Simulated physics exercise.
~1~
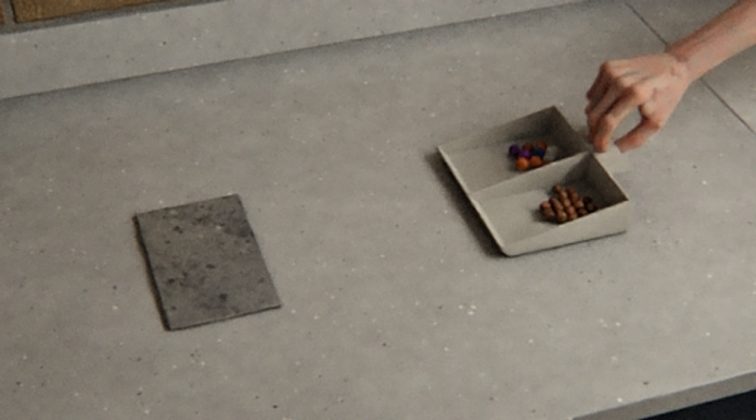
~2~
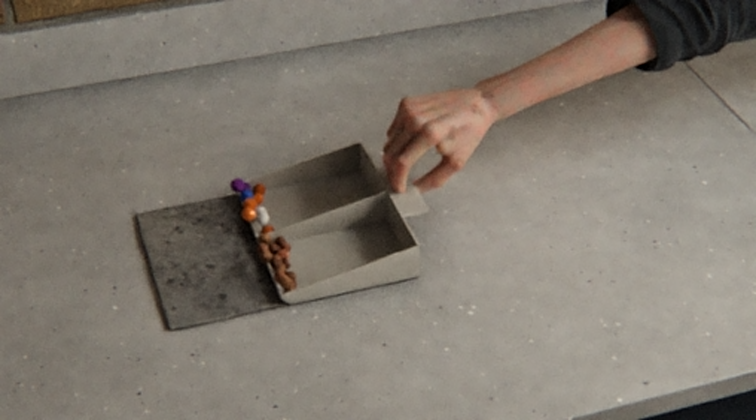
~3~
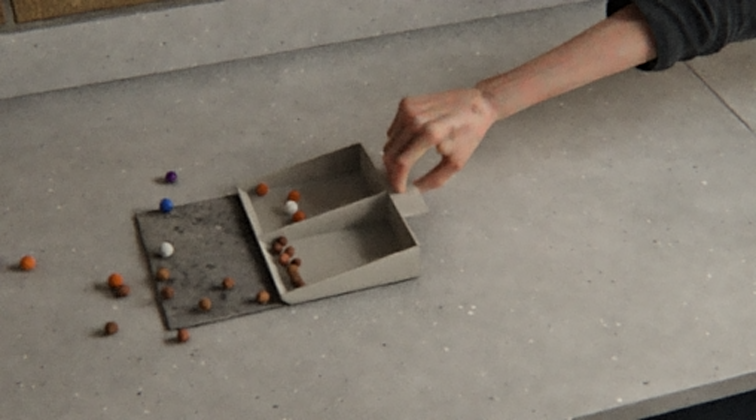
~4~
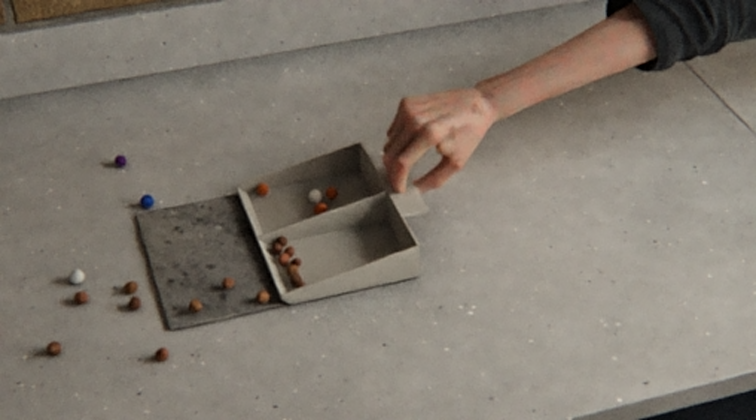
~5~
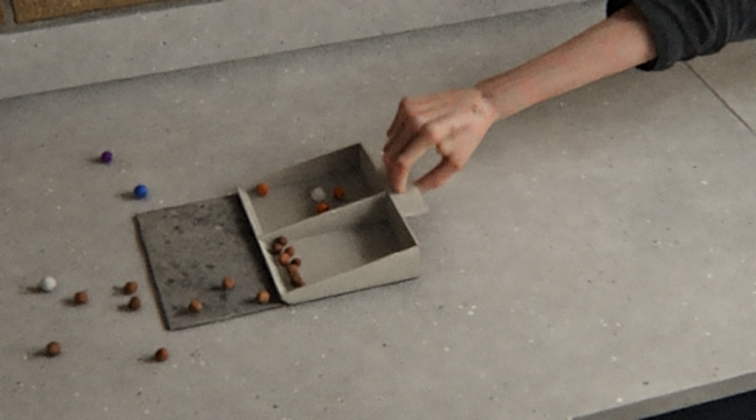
The clip opens on a grey counter, where a hand holds the back of a divided tray with small brown balls in the nearer compartment and mixed orange, purple, blue and white ones in the farther. The hand pushes the tray left until it stops against a flat, dark slab, and both groups bunch up at the front rim. Some balls spill over the rim, scattering across the slab and onto the counter beyond. A few coloured ones roll farther left while others stay inside. At the end, the tray rests against the slab, still held, with balls from both compartments lying outside.
